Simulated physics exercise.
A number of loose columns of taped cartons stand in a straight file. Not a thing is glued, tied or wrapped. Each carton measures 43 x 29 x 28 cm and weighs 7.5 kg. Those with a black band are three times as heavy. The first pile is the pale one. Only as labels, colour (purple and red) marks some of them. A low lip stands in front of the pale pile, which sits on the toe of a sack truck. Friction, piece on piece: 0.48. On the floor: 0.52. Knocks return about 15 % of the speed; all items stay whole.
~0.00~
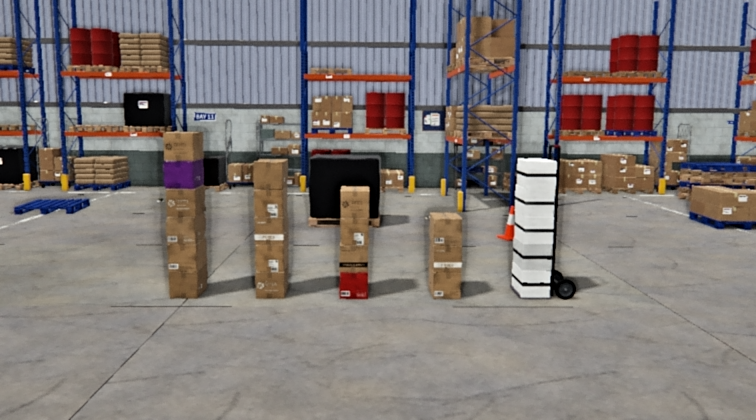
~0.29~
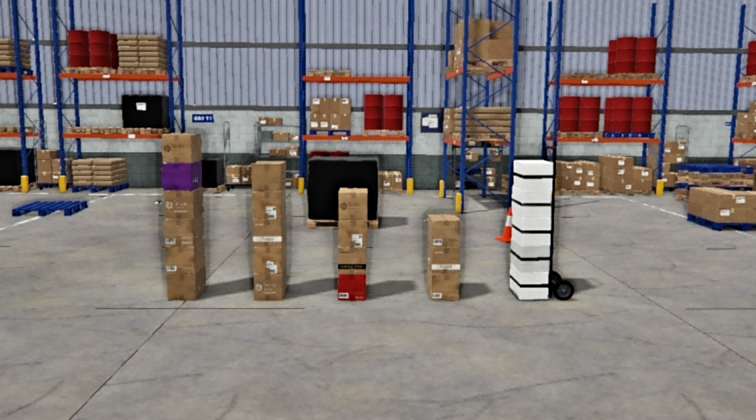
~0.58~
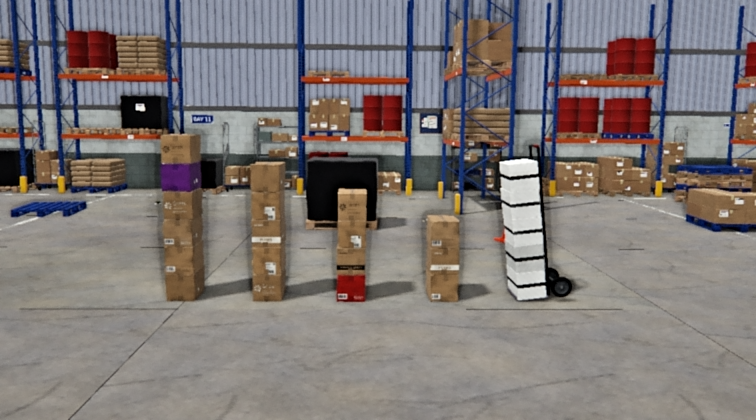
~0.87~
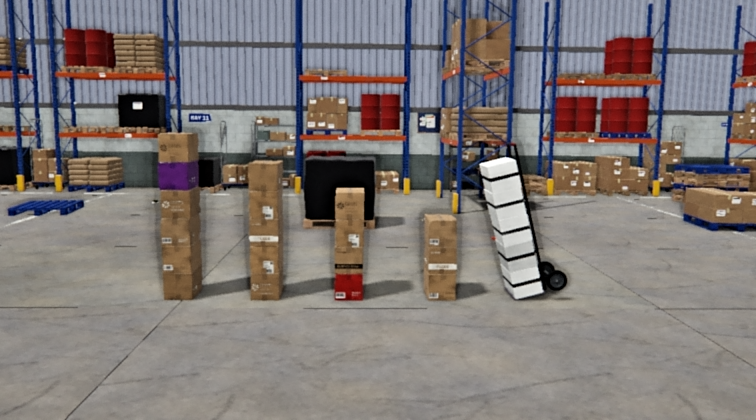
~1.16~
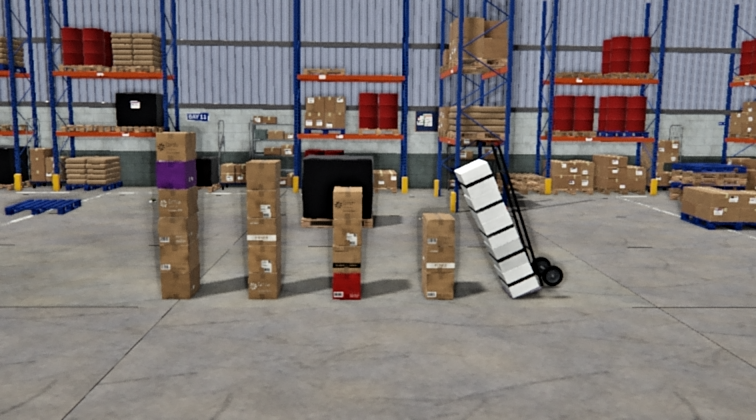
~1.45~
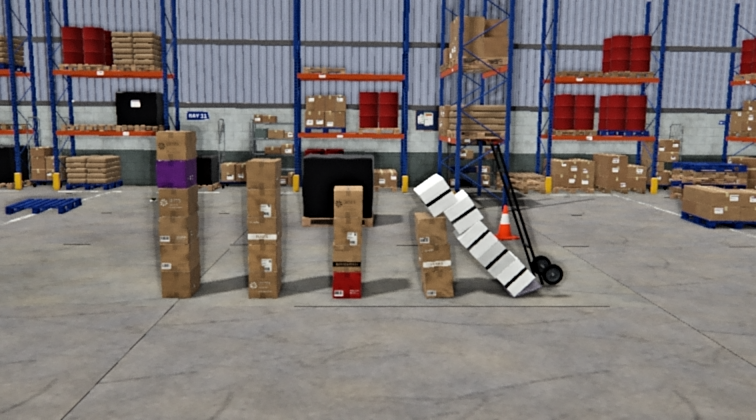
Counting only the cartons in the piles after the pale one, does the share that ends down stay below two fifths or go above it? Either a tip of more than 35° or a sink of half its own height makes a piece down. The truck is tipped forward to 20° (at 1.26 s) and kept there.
It goes above two fifths.
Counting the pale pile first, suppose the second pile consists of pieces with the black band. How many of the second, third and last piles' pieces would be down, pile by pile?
Second: 3; third: 4; last: 6.
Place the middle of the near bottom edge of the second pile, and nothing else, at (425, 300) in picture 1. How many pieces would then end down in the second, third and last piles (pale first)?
Second 2, third 3, last 0 down.
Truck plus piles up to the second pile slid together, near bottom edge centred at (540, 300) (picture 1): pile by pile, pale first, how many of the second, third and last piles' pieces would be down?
Counts down - second: 3; third: 0; last: 0.
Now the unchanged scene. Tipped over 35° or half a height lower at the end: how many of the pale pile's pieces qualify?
The number you get is 5.
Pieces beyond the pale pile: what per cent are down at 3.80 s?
By then 70 %.
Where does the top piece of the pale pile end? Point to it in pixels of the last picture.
It should be centred near (317, 251) in the final frame.
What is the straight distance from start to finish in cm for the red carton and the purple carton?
Moved: Red 10, purple 200.
After 2.10 s, 5 of the pale pile down; 3 of the 18 other cartons down; red carton shifted 53 mm.
After 3.80 s, 5 of the pale pile down; 13 of the 18 other cartons down; purple carton leaning 31°, 16 cm lower; red carton shifted 51 mm.
At rest (5.3 s), 5 of the pale pile down; 17 of the 18 other cartons down; purple carton on its side; red carton shifted 51 mm. That is 94 per cent. As the last picture would show them, middles, purple carton near (17, 279), red carton near (343, 280).
